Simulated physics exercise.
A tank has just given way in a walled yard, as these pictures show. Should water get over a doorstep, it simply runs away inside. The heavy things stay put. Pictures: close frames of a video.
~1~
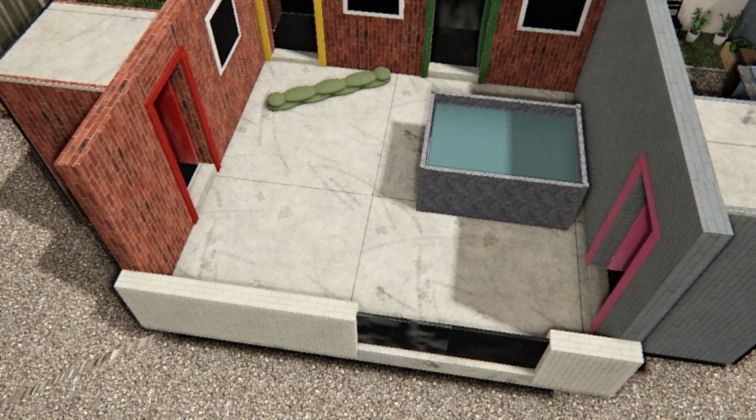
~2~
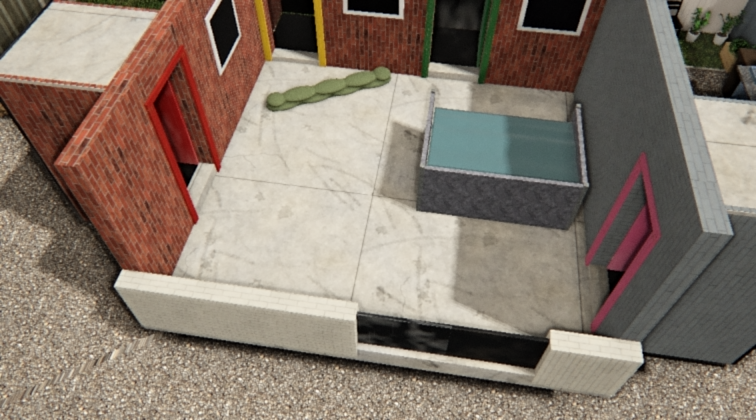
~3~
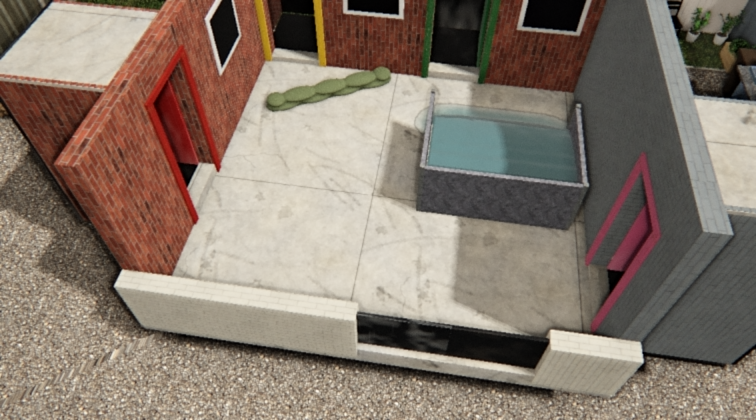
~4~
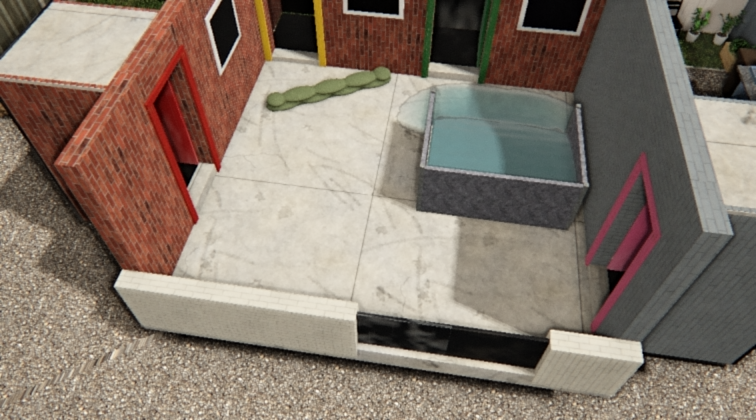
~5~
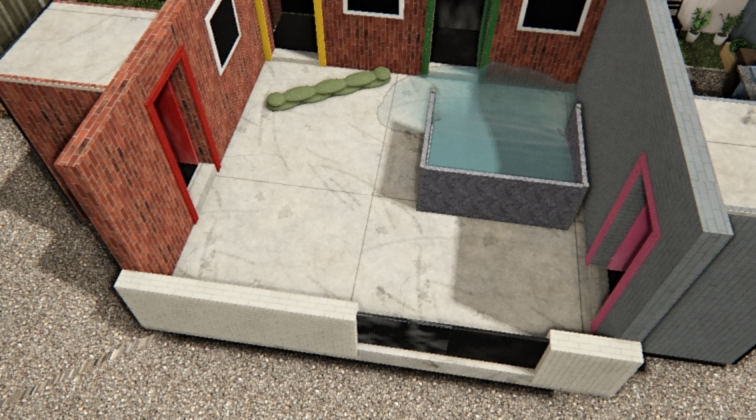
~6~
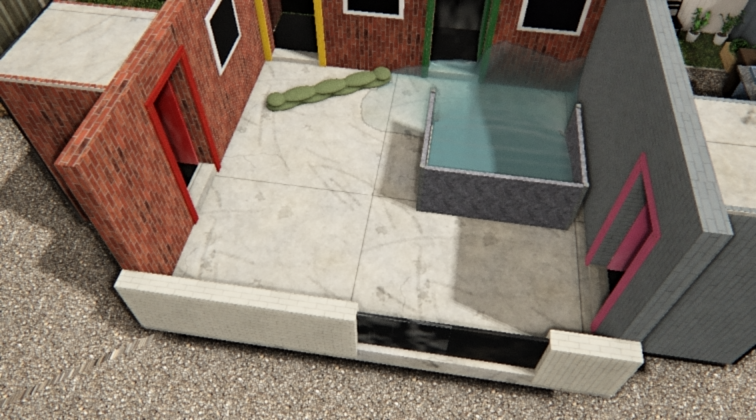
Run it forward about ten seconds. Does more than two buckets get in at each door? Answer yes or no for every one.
Green door: Yes, pink door: Yes, red door: No, yellow door: No.
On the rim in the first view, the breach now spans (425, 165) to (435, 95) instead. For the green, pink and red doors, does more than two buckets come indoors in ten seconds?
Door by door: Green stops short, pink goes past the mark, red goes past the mark.
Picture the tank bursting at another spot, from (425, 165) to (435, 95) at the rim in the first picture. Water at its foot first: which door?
The red door comes first.
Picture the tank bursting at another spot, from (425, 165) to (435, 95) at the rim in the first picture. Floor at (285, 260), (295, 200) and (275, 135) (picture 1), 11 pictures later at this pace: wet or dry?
Taken in turn they're swamped, swamped and swamped.
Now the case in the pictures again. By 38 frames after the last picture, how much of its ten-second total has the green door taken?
Result: 100 % of the ten-second total.
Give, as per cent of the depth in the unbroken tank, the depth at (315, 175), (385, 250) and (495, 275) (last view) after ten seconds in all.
About 2 per cent, then 4 per cent, then 14 per cent.
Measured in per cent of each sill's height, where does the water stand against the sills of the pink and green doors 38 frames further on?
Near 40 and 80 per cent, in that order.
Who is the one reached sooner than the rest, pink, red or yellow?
I'd go with the door marked yellow.
A moment on, water covers 25 % of the floor; the green door far over two buckets in, the pink door not reached, the red door not reached, the yellow door wet at the sill, nothing in.
Next, water covers 40 % of the floor; the green door far over two buckets in, the pink door wet at the sill, nothing in, the red door not reached, the yellow door wet at the sill, nothing in.
Then, water covers 70 % of the floor; the green door far over two buckets in, the pink door under two buckets in, the red door wet at the sill, nothing in, the yellow door wet at the sill, nothing in.
Later, water covers 85 % of the floor; the green door far over two buckets in, the pink door under two buckets in, the red door wet at the sill, nothing in, the yellow door under two buckets in.
In the end, water covers 95 % of the floor; the green door far over two buckets in, the pink door over two buckets in, the red door wet at the sill, nothing in, the yellow door under two buckets in.
